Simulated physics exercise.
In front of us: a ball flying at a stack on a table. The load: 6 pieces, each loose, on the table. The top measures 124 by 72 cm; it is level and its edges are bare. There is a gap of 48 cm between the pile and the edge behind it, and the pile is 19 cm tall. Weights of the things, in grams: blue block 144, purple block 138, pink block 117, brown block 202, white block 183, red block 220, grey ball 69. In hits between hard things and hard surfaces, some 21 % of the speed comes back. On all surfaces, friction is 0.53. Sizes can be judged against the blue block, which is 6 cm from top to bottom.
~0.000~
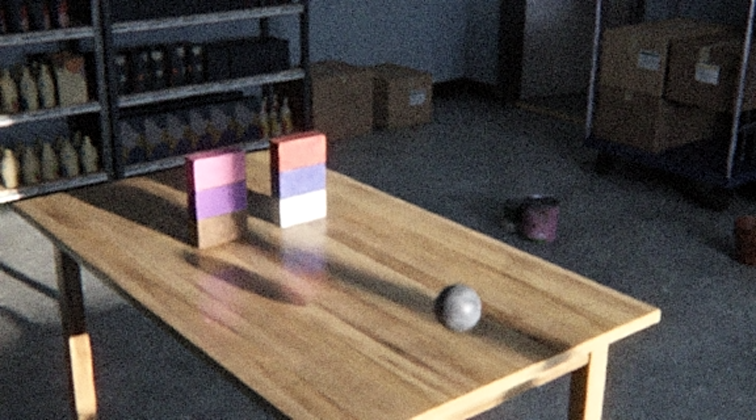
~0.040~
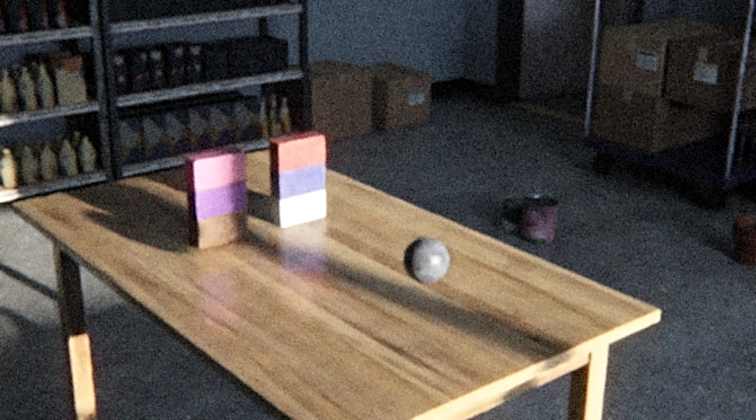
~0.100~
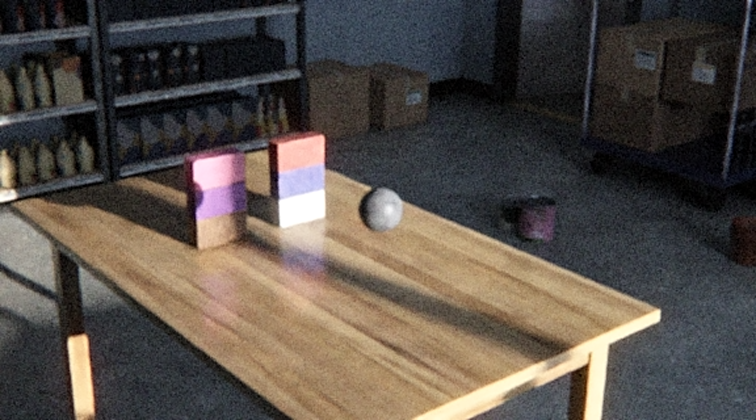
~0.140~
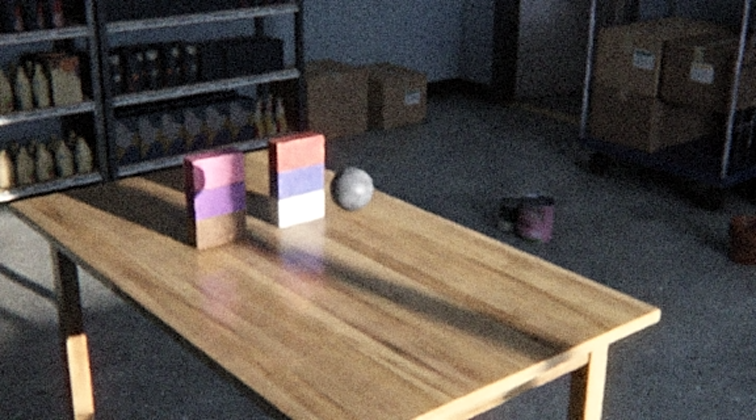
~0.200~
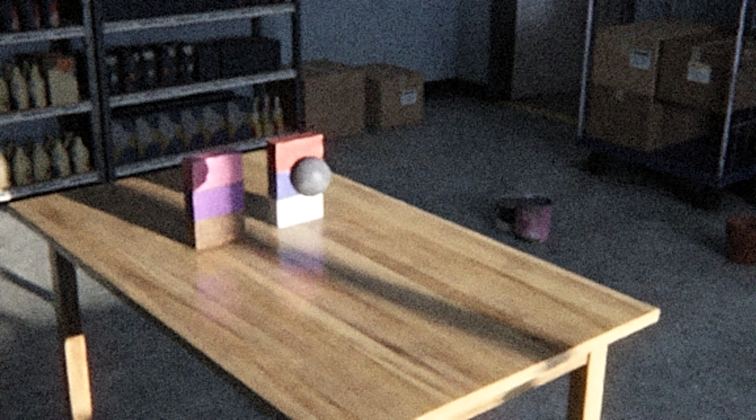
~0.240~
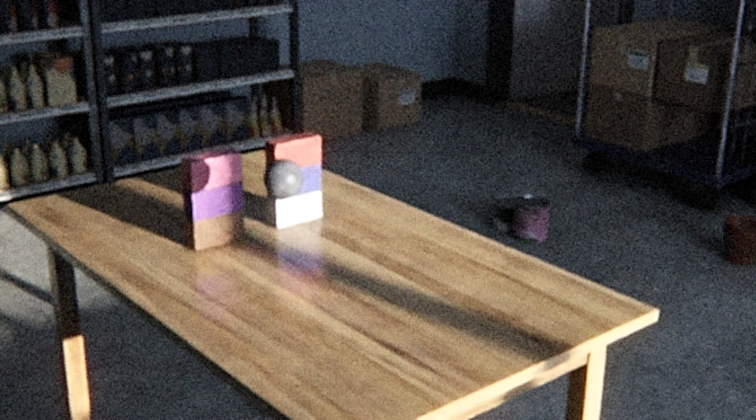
In a dim storeroom with shelves and cardboard boxes, two stacks of coloured blocks stand on a wooden table. A grey ball moves leftward from near the table's right end, rising, then dips slightly in front of the red, blue and white stack, while the blocks stay still.
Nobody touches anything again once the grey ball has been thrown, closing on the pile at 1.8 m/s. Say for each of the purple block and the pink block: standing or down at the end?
Purple block: Standing, pink block: Standing.
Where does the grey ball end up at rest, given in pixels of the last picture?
It finishes at roughly (224, 243).
After 0.34 s, 3 cm short of the pile; grey ball near (228, 217).
After 0.44 s, grey ball near (221, 239).
At rest (1.0 s), all 6 in place, give or take 4 cm. Seen from the same camera at the end, purple block near (213, 198), pink block near (212, 169).
